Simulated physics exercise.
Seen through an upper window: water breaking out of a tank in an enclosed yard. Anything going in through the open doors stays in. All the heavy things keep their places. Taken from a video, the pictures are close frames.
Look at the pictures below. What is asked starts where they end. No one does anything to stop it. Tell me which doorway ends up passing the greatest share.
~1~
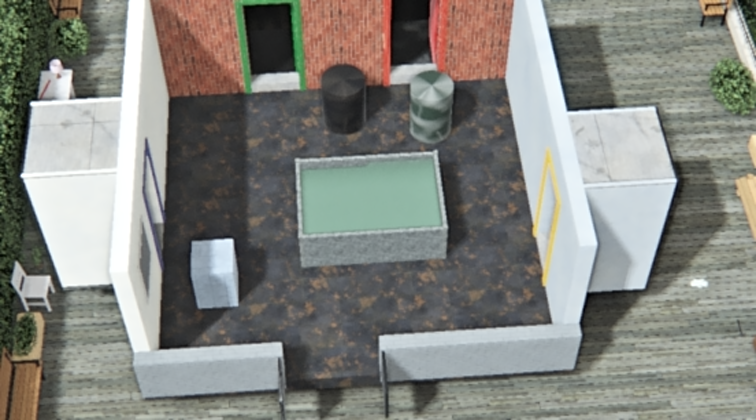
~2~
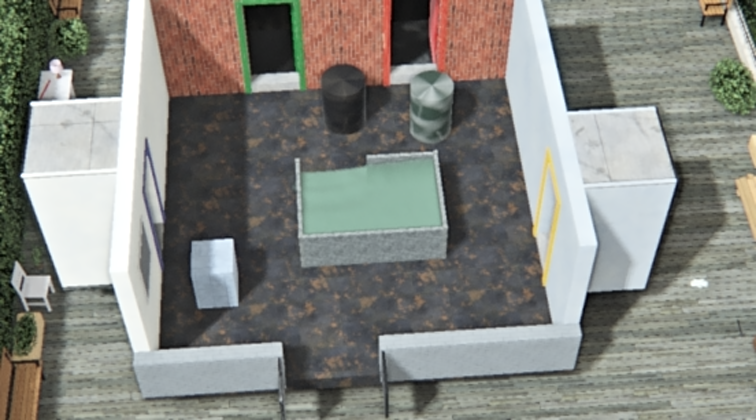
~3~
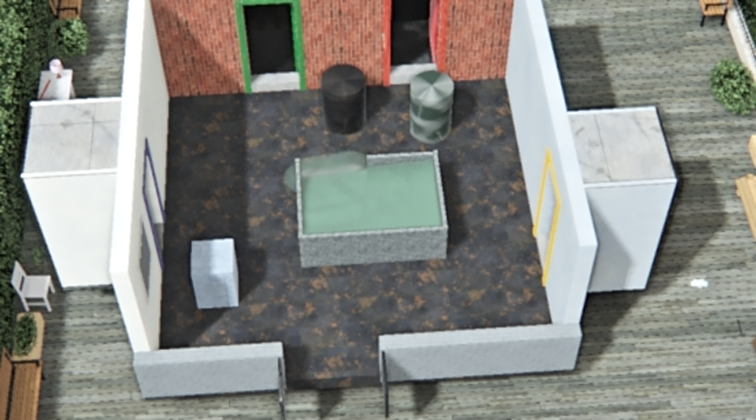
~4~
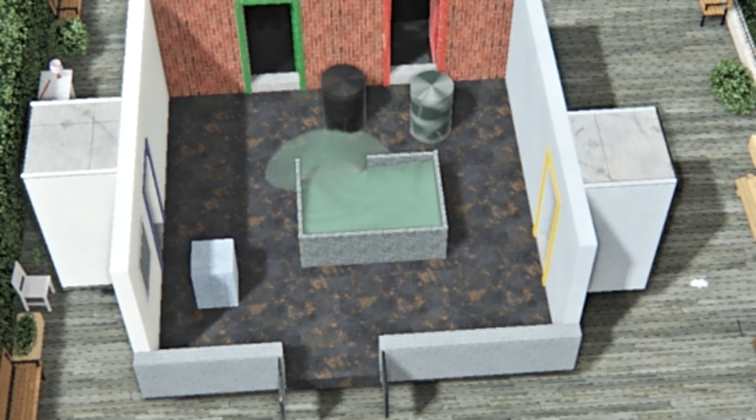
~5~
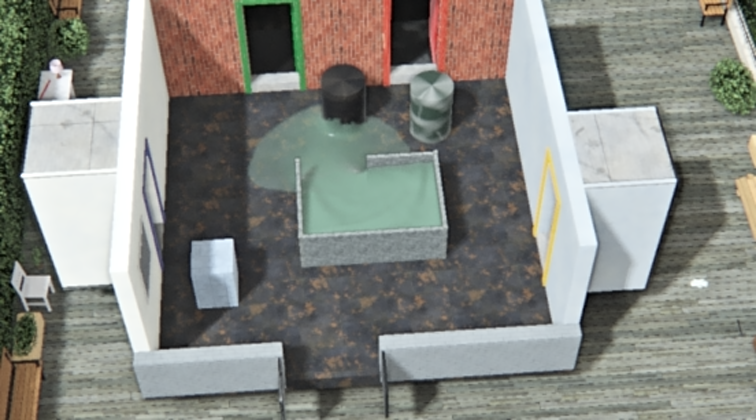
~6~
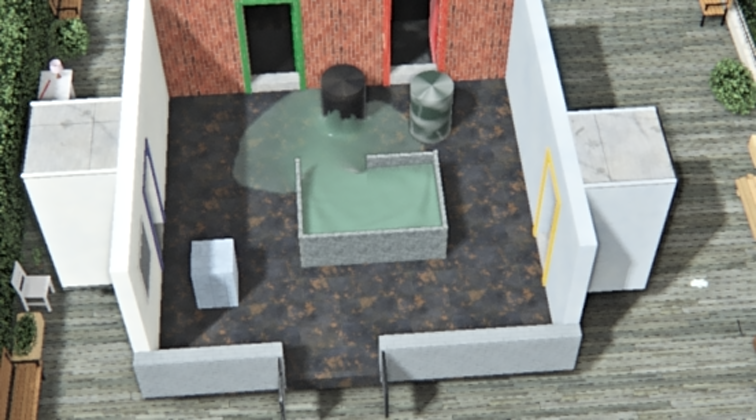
That would be the green doorway.
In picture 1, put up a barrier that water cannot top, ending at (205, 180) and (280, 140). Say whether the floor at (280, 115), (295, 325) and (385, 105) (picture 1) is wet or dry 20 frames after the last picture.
First spot soaked, second unreached, third soaked.
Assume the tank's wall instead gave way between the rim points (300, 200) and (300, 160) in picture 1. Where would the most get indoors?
Most of it gets in at the blue-painted one.
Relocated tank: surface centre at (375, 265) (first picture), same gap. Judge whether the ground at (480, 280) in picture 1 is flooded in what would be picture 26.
Bone-dry.
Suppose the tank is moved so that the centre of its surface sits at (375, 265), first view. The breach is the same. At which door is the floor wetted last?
Answer: The yellow-painted one.
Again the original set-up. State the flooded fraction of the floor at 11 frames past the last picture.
Some 35 per cent.
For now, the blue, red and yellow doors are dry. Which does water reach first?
The red one.
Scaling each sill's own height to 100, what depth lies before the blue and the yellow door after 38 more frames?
Close to 180 per cent for the first one and close to 40 per cent for the second.
A moment on, water covers 25 % of the floor; yellow door not reached, red door wet at the sill, nothing in, blue door not reached, green door some in.
Next, water covers 35 % of the floor; yellow door not reached, red door wet at the sill, nothing in, blue door not reached, green door a lot in.
Then, water covers 55 % of the floor; yellow door not reached, red door wet at the sill, nothing in, blue door wet at the sill, nothing in, green door a lot in.
Later, water covers 90 % of the floor; yellow door wet at the sill, nothing in, red door wet at the sill, nothing in, blue door a trickle in, green door a lot in.
In the end, water covers 100 % of the floor; yellow door wet at the sill, nothing in, red door wet at the sill, nothing in, blue door a trickle in, green door a lot in; the green door has let in the most.
